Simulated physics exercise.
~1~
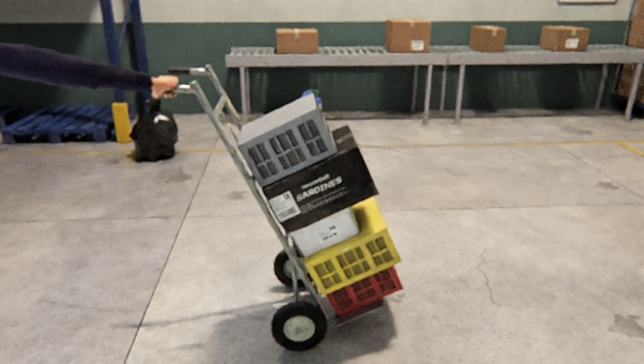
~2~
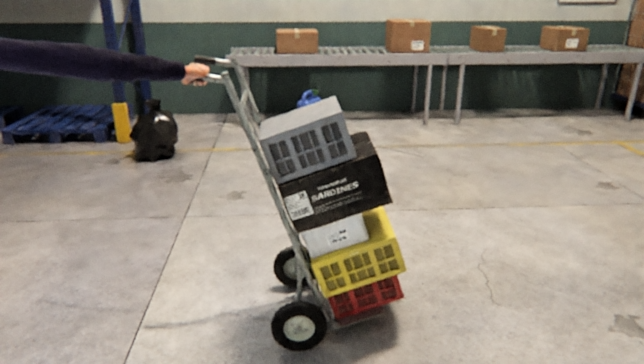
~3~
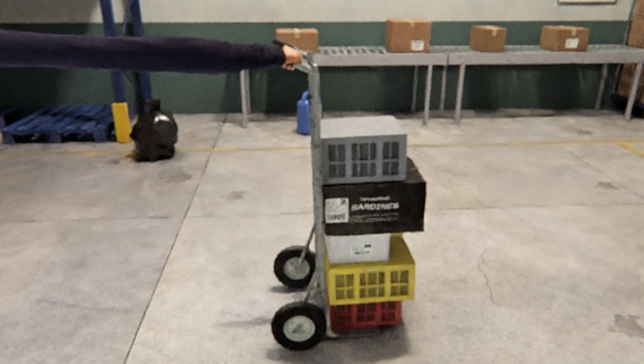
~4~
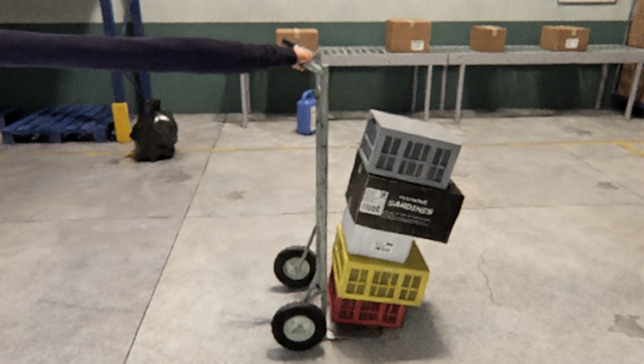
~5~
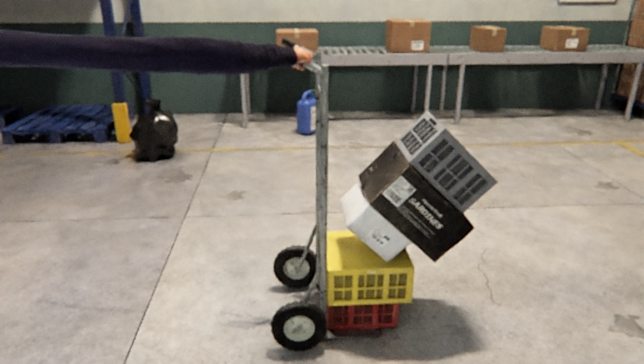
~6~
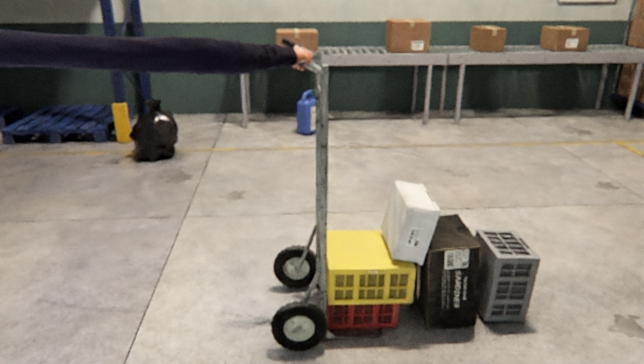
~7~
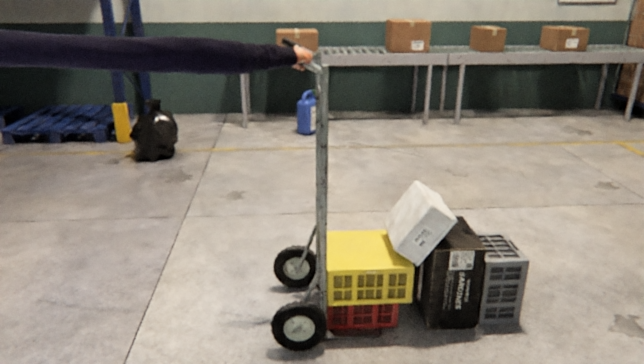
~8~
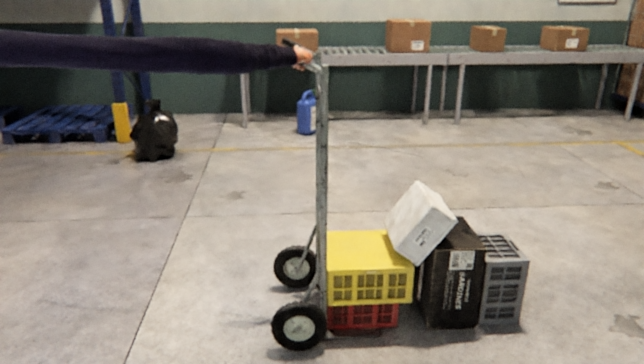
At the start, a hand truck leans back toward the left, held by an outstretched arm and loaded with a red crate, a yellow crate, a white box, a black box and a grey crate. The arm swings the truck upright and holds it there. The stack keeps going, tilting to the right, and the top three items topple forward off the yellow crate. The grey crate and black box land tipped over on the floor. The white box ends up tilted, propped between the yellow crate and the black box, while the yellow and red crates stay stacked.
